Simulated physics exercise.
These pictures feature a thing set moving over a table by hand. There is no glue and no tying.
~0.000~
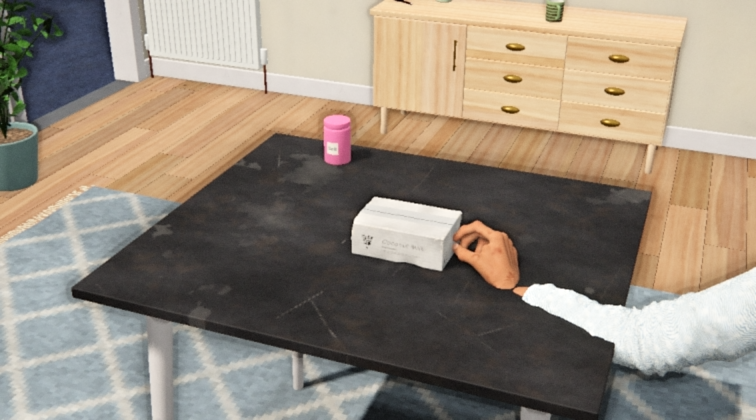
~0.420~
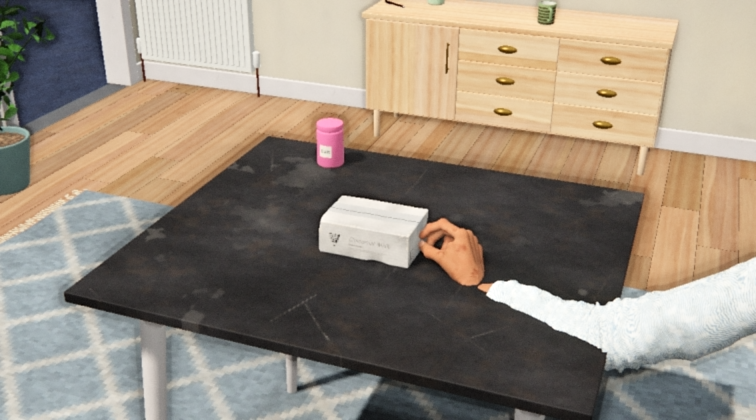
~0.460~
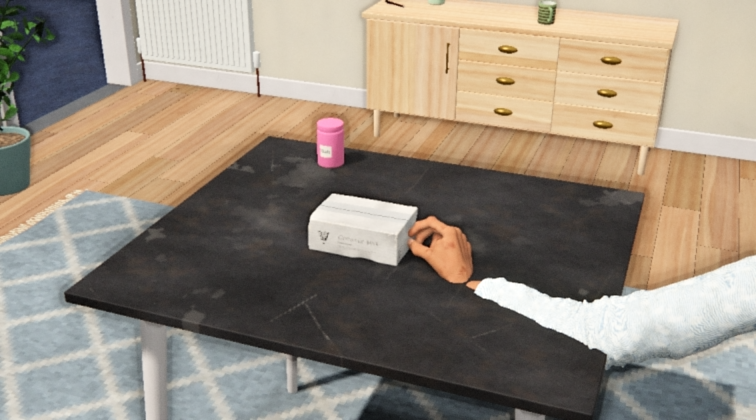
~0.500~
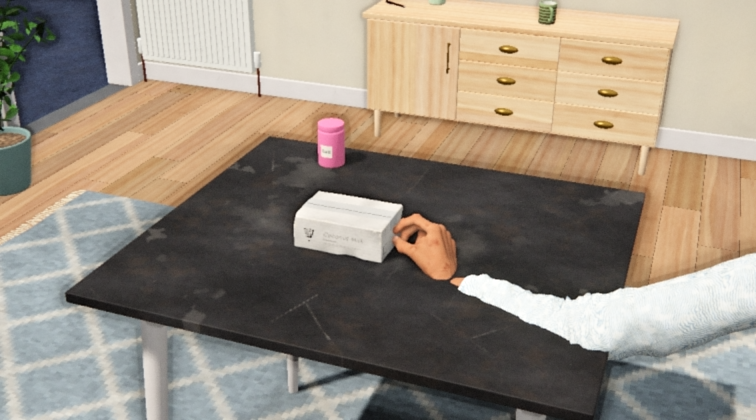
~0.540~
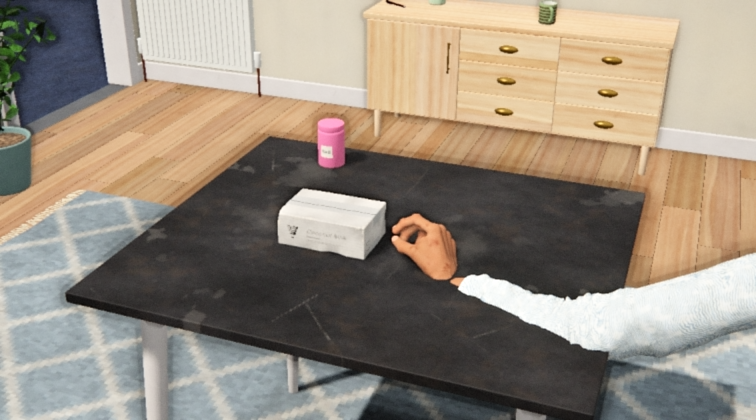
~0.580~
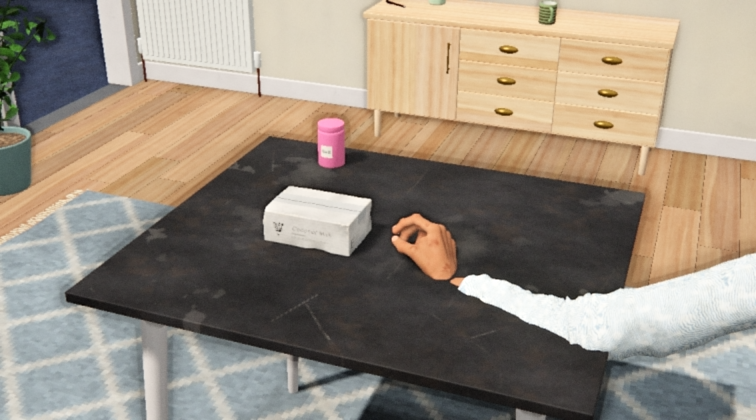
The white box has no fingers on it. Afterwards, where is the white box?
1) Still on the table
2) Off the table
Still on the table.
By 0.68 s, white box moved about its own width near (291, 215).
By 0.78 s, white box moved about its own width near (275, 212).
When it is over (1.3 s), moved from the start, white box. End places, in pixels of the last picture, white box near (270, 211).
